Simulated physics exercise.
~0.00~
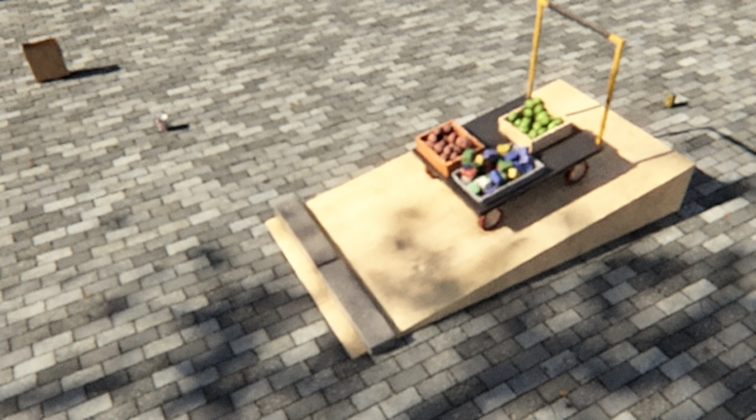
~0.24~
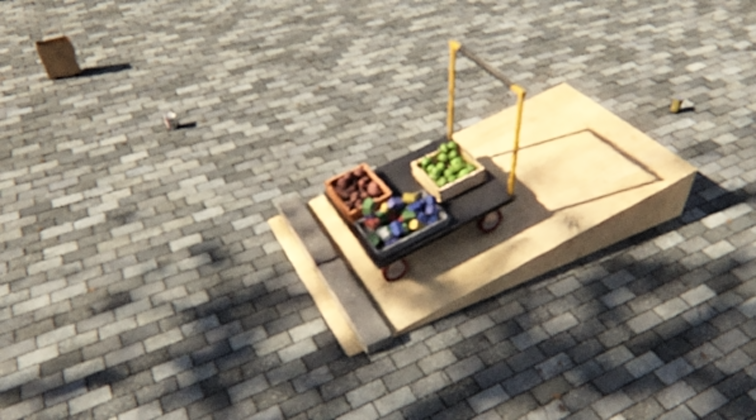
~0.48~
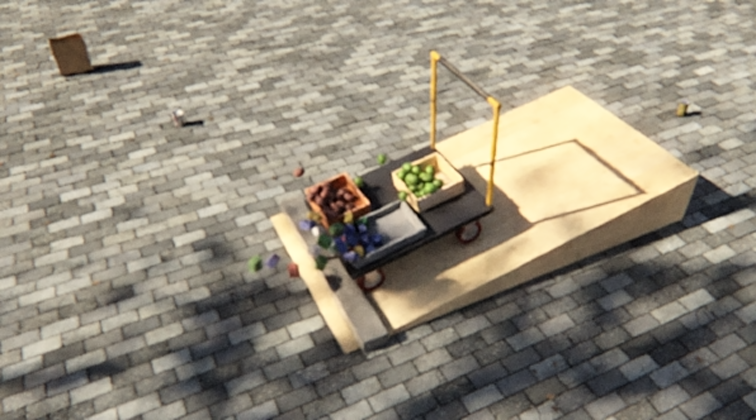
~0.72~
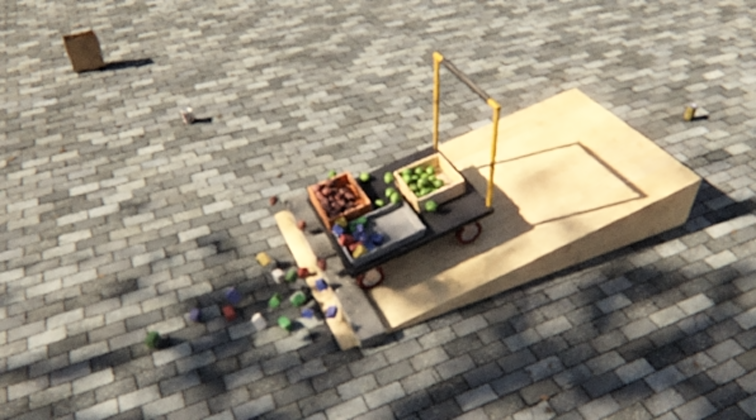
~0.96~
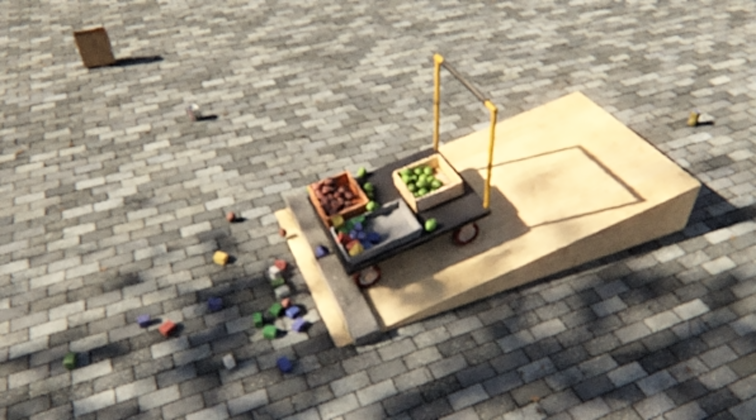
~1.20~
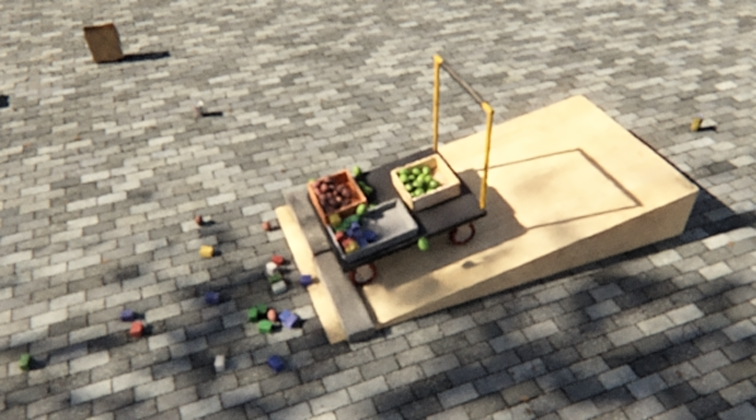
A black flatbed trolley with a tall yellow handle rolls down a pale wooden ramp on grey paving, seen from above as the view drifts slightly. It carries an orange basket of dark red potatoes at the left, a grey basket of colourful toy bricks nearest the viewer, and a wooden basket of green limes behind. Near the foot of the ramp, the trolley stops at the low step. Many bricks fly forward over the step, while a few potatoes and limes also leave their baskets. Bricks scatter across the paving at the lower left, and the trolley stands upright, its baskets still in place.
